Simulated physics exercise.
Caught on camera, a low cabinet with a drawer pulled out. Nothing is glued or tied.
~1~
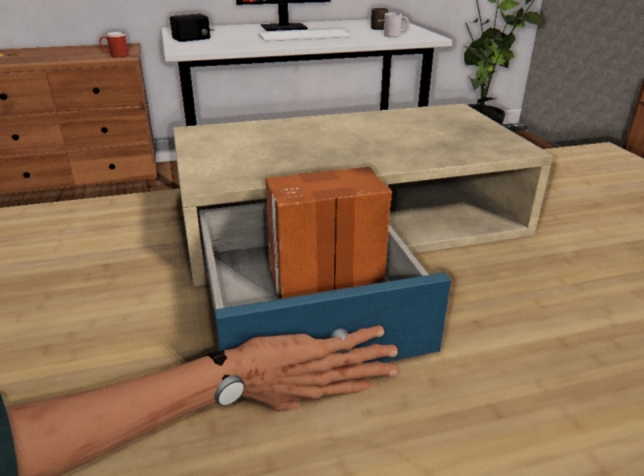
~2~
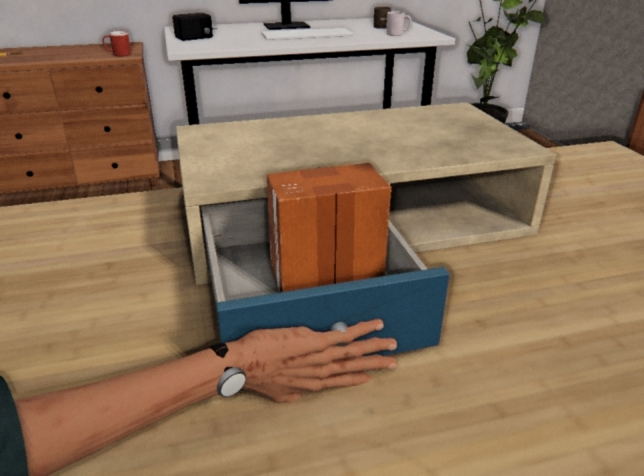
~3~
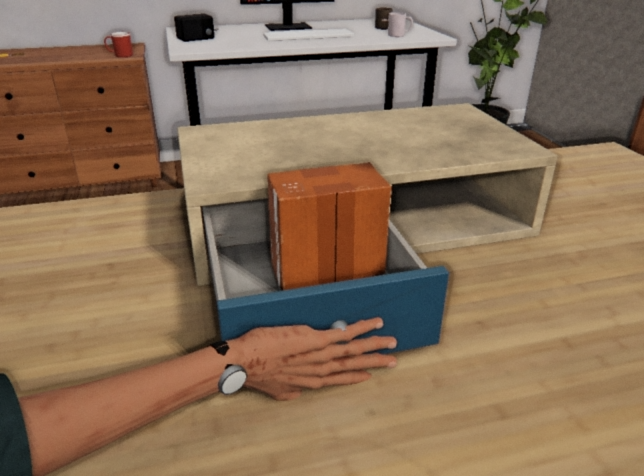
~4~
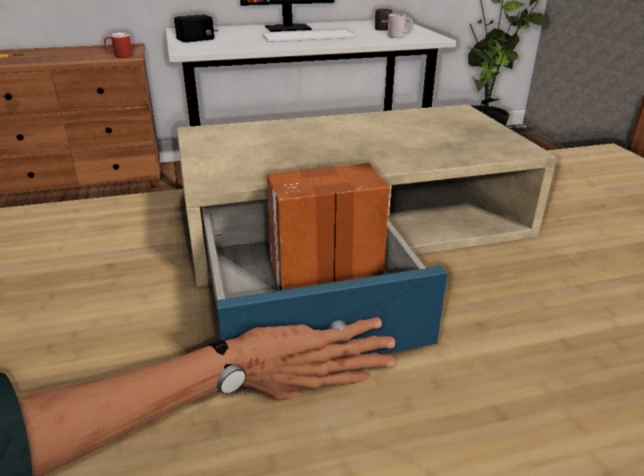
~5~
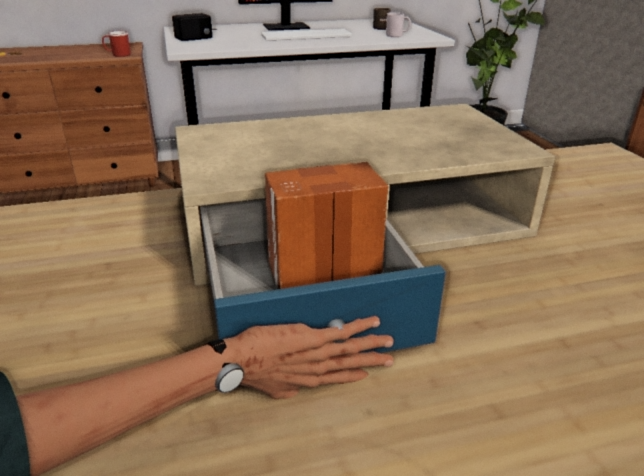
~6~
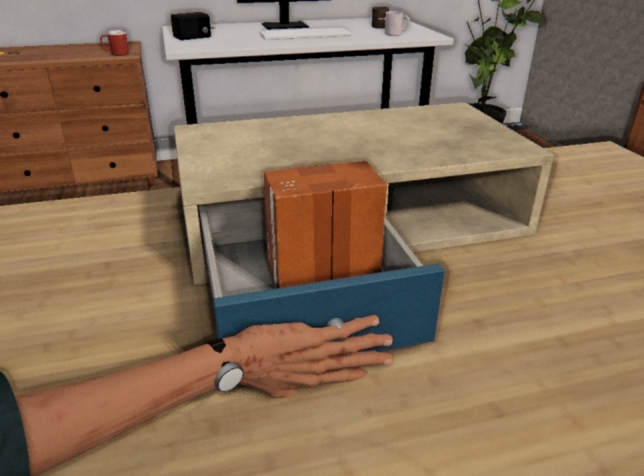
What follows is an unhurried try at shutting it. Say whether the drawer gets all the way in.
As it turns out, the drawer stays ajar.
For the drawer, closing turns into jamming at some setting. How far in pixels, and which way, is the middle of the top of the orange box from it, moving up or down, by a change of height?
Roughly 32 pixels down.
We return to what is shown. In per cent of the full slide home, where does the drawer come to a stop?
About 55 per cent.
Then, 0.28 s on from there, drawer starting in.
Then, 0.44 s on from there, drawer about half in.
In the end, the drawer will not close.
